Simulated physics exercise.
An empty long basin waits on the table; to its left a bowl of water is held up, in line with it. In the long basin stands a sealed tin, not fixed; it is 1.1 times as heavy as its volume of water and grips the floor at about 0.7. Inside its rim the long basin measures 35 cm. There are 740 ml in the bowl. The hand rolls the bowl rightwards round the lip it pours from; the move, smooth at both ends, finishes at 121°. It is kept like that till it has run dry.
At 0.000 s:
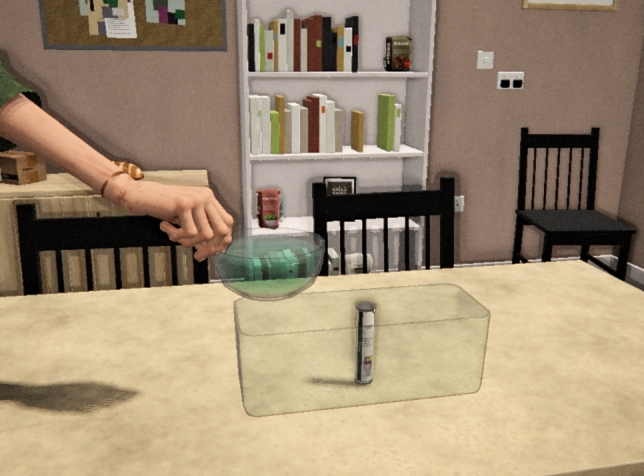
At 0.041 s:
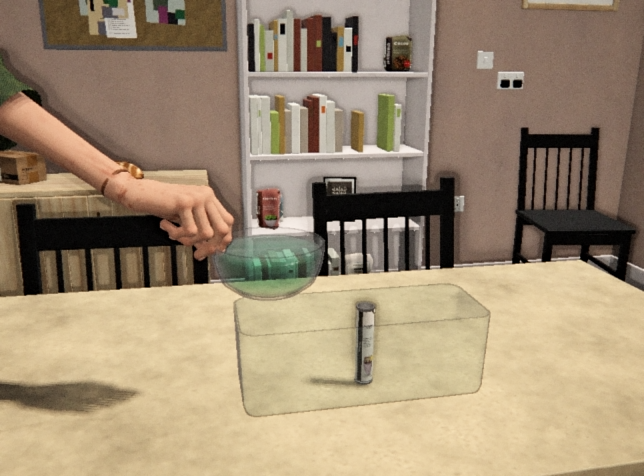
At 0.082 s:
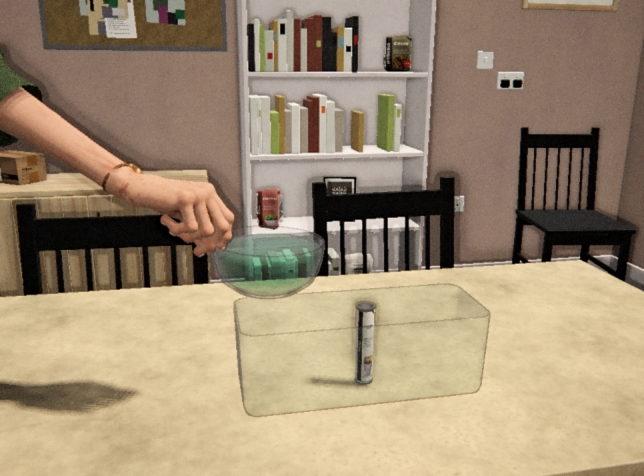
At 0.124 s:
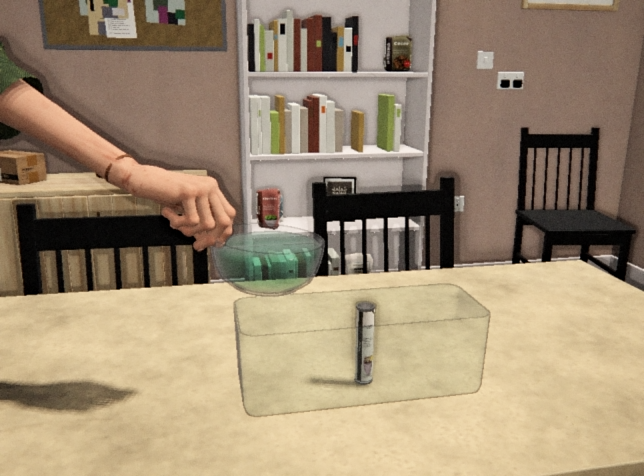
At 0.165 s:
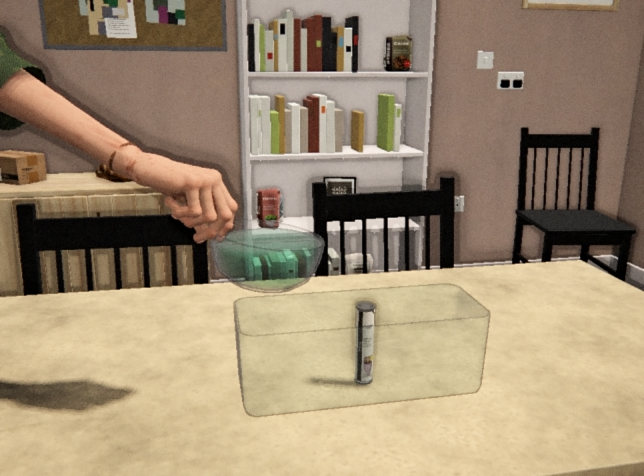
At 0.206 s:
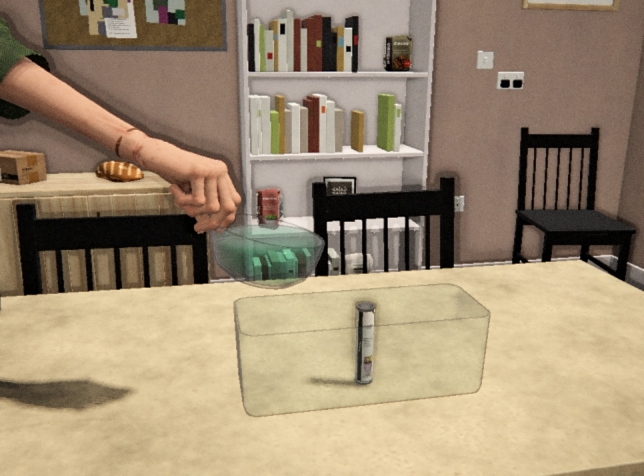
A hand slowly tilts a glass bowl of greenish water rightwards above a clear long basin.
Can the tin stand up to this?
The tin keeps standing.
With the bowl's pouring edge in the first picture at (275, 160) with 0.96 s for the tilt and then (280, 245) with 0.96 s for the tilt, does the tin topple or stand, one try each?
First it goes over; then it topples.
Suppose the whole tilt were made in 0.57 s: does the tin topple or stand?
Then it goes over.
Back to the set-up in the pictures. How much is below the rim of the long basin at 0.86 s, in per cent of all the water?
Near 92 in a hundred.
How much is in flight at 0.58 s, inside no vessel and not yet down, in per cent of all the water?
Some 48 per cent.
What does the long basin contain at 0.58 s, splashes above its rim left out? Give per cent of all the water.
Some 16 per cent.
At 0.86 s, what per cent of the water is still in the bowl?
Near 0 in a hundred.
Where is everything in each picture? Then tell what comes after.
In the first frame, it leans 0°; its right rim is at (322, 241); the water meets the walls at (214, 251) and (319, 246); the long basin's rim runs from (237, 318) to (474, 300); the tin's top is at (365, 310).
In the second frame, it leans 1°; its right rim is at (322, 241); the water meets the walls at (214, 251) and (320, 245).
In the third frame, it leans 2°; its right rim is at (322, 241); the water meets the walls at (214, 249) and (319, 243).
In the fourth frame, it leans 5°; its right rim is at (322, 241); the water meets the walls at (214, 247) and (319, 241).
In the fifth frame, it leans 9°; its right rim is at (322, 241); the water meets the walls at (213, 244) and (320, 238).
In the sixth frame, it leans 13°; its right rim is at (322, 241); the water meets the walls at (213, 238) and (320, 236); 1 per cent is over the edge.
By 0.58 s the tilt is 80° and 36 per cent is still to pour; the tin stands where it began.
By 0.86 s the tilt is 118° and 0 per cent is still to pour; the tin stands where it began.
By 1.15 s the tilt is 121° and 0 per cent is still to pour; the tin stands where it began.
By 1.46 s the tilt is 121° and 0 per cent is still to pour; the tin stands where it began.
At rest the tin stands where it began.
